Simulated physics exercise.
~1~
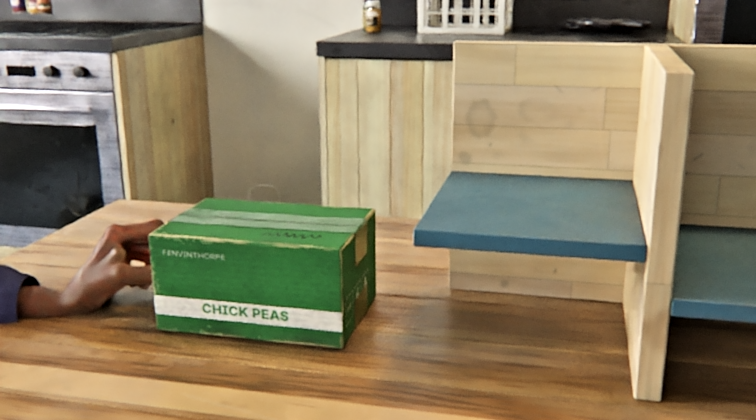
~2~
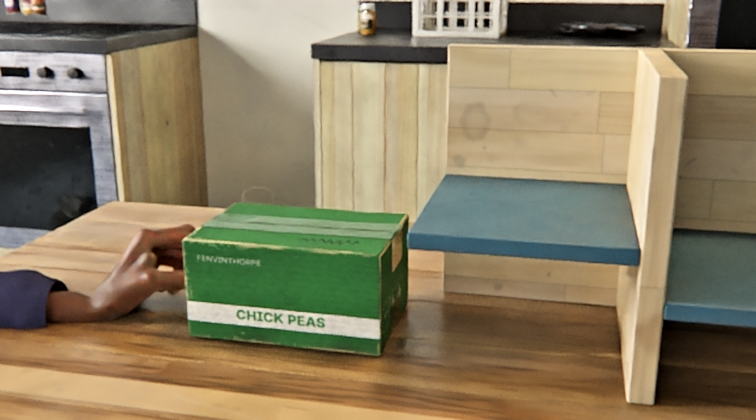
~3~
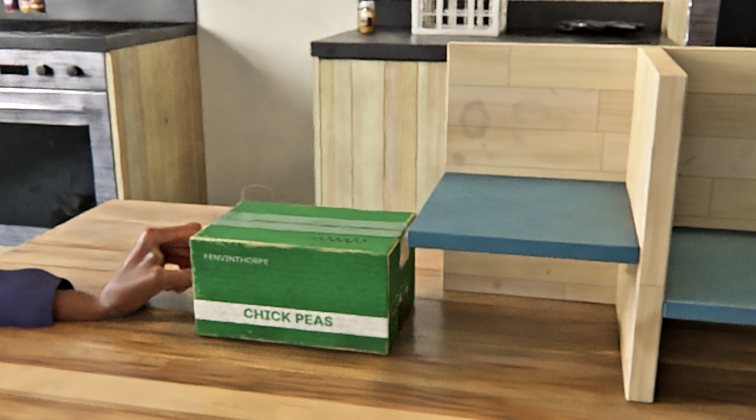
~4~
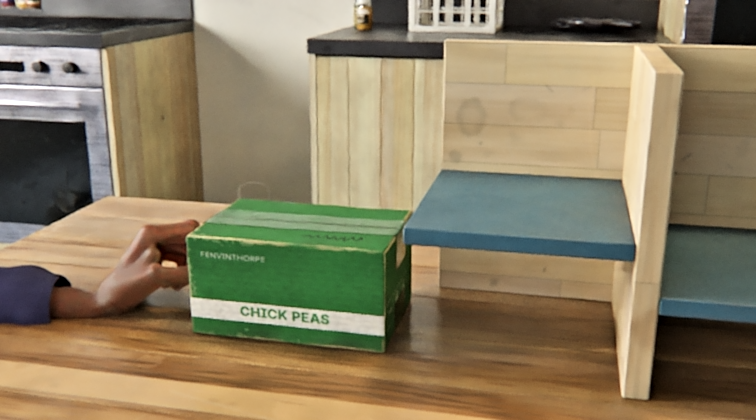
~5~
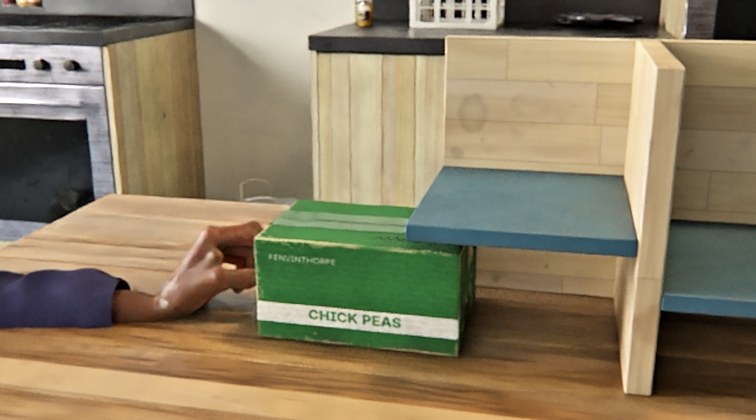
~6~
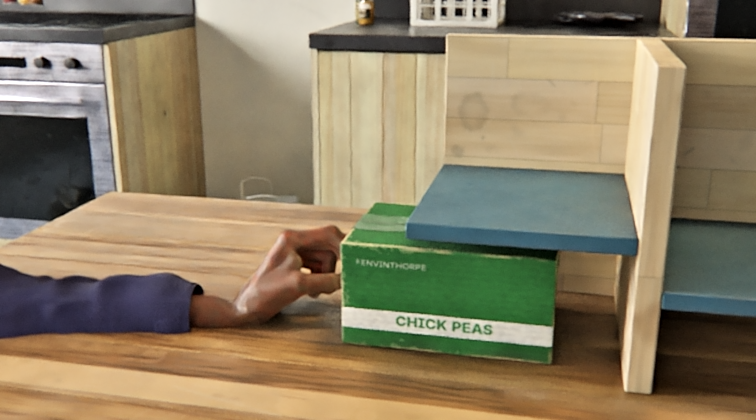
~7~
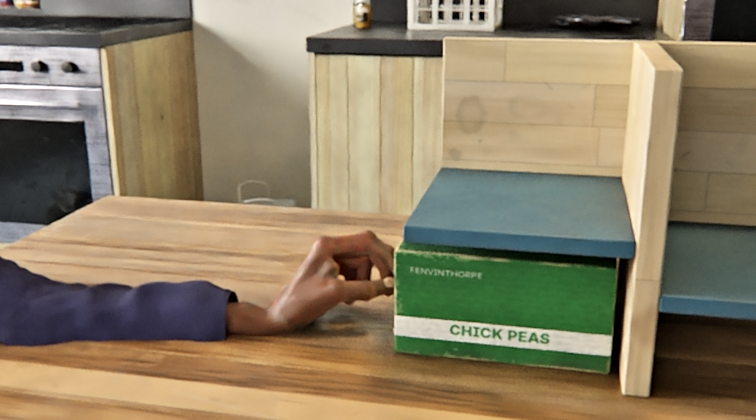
In a kitchen, a green box labelled "CHICK PEAS" sits on a wooden table, to the left of a pale wooden unit with a blue shelf. A hand in a dark blue sleeve reaches in from the left and pushes the box to the right across the tabletop. The box pauses briefly just short of the shelf, with the hand still behind it. Then the push resumes, and the box passes under the shelf's edge and goes partly in. It ends up beneath the blue shelf, close to the upright panel, with the hand at its left side.
